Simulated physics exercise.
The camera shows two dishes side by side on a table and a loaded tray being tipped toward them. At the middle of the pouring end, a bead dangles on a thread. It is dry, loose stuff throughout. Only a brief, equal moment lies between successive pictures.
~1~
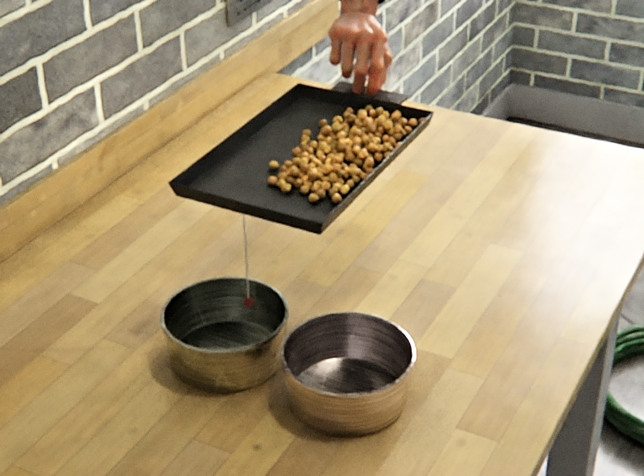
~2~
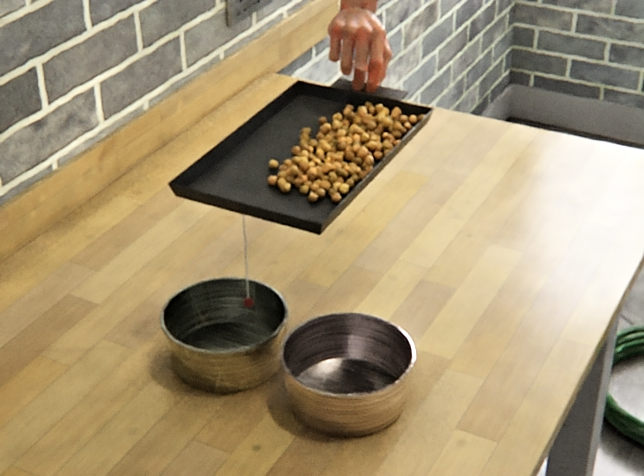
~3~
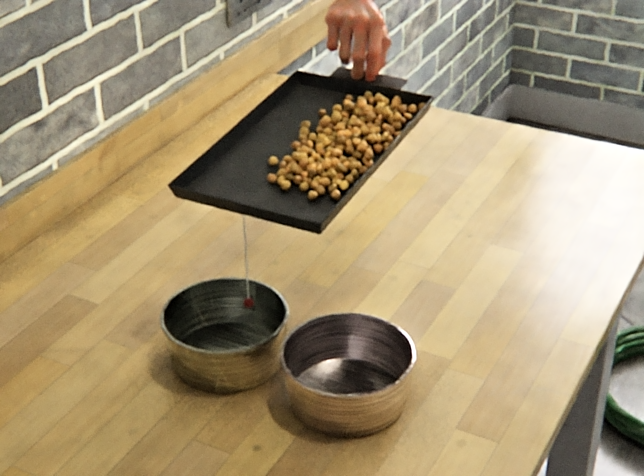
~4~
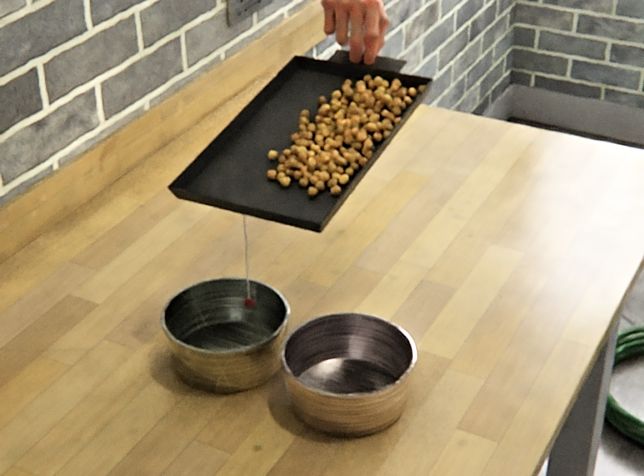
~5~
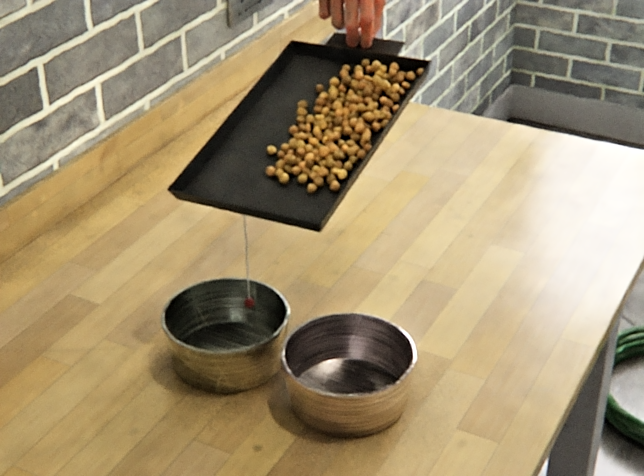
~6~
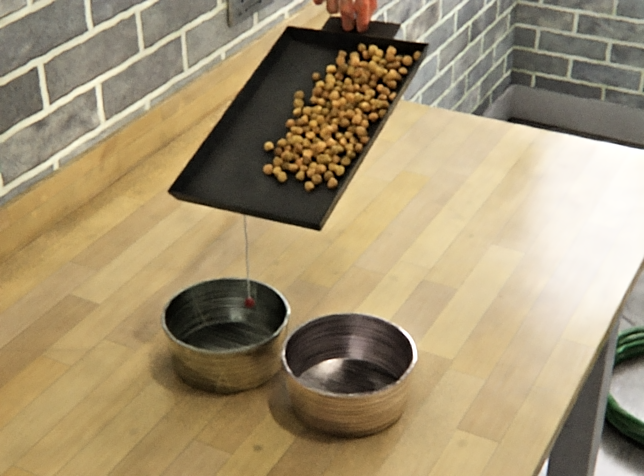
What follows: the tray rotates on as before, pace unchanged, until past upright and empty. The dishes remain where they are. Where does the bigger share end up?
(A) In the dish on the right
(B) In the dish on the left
In the dish on the left (B).
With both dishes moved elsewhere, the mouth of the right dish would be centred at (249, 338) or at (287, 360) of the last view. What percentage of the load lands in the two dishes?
Roughly 90% on the first try and 90% on the second.
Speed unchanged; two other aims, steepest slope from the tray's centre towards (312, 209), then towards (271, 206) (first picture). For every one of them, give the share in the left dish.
I'd expect around 10 in a hundred first and around 40 in a hundred second.
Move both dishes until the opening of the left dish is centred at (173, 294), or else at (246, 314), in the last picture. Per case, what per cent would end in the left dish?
About 40 per cent, then about 40 per cent.
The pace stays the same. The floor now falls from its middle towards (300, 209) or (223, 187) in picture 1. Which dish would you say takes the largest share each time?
Try 1: The right-side dish; try 2: The left-side dish.
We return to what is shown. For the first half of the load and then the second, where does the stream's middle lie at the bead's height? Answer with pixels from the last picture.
Starting near (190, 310), moving on to near (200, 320).
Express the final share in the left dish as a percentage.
I'd estimate close to 50 per cent.
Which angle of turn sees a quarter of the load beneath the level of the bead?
About 80 degrees.
Soon after the last picture, tray tipped steeply; most on the tray; a stray few in the left dish; a stray few outside both; about a quarter in the air.
A little later, tray tipped past a quarter turn; about a third on the tray; a stray few in the right dish; about a quarter in the left dish; about a quarter outside both; about a quarter in the air.
Later still, tray tipped past a quarter turn; a stray few in the right dish; about half in the left dish; about half outside both.
At rest, tray tipped past a quarter turn; a stray few in the right dish; about half in the left dish; about half outside both.
